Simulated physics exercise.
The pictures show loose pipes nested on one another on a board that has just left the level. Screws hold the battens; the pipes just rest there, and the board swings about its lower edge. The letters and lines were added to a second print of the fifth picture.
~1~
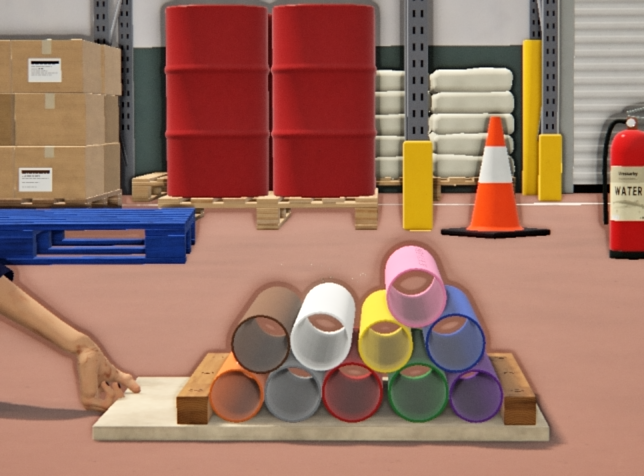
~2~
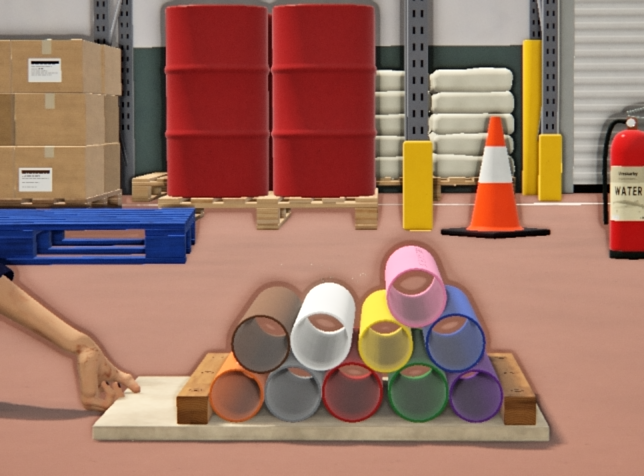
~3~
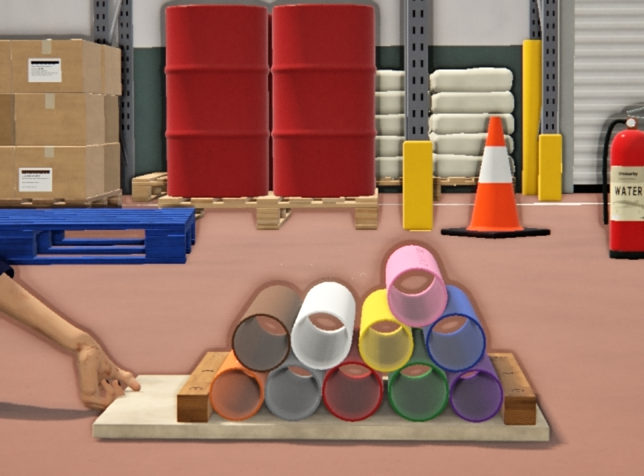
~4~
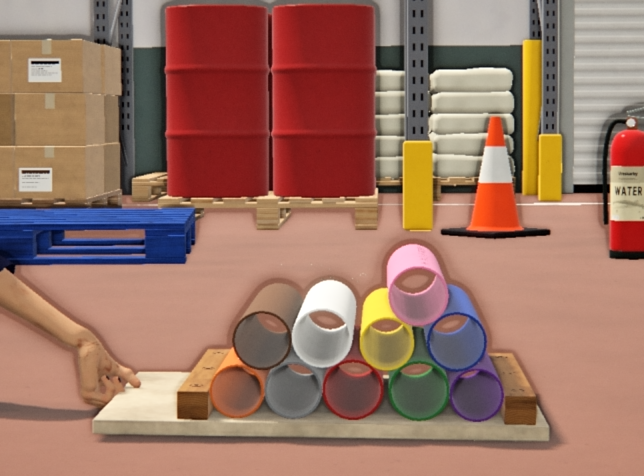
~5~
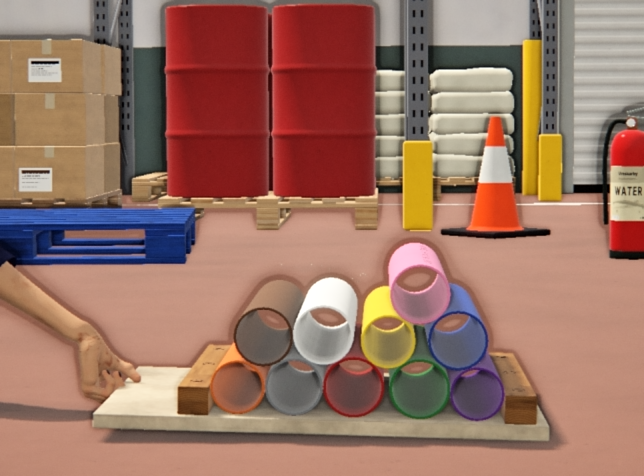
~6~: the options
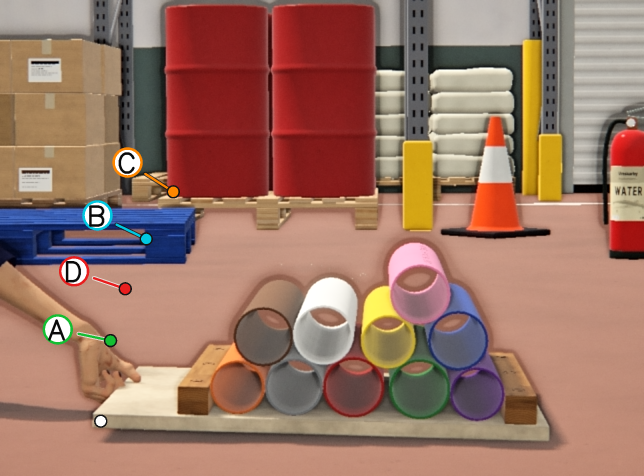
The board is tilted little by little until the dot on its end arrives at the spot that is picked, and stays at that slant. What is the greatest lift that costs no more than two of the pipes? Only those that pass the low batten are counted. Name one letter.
The highest mark that will do is B.
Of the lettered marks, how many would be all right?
The number is three.
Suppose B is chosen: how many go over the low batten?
It comes to two.
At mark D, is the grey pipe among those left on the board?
Yes, with D.
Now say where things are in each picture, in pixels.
The first frame shows brown pipe (261, 344); yellow pipe (386, 346); pink pipe (416, 297).
The second frame shows pink pipe (416, 297); white pipe (321, 341).
The third frame shows board (325, 392); orange pipe (237, 394); brown pipe (261, 343); purple pipe (476, 395).
The fourth frame shows board (326, 390); orange pipe (237, 391); grey pipe (294, 390).
The fifth frame shows board (326, 387); orange pipe (238, 387); grey pipe (294, 387).
On the marked copy, A at (111, 341); B at (146, 239); C at (173, 192); D at (125, 288); the white dot at (100, 421).
Following B. Soon after the start, board at 16°.
Later, board at 26°.
In the end, board at 26°, two over the low batten (blue, pink).
As for the rest, A none over the low batten; C five over the low batten; D two over the low batten (blue, pink).
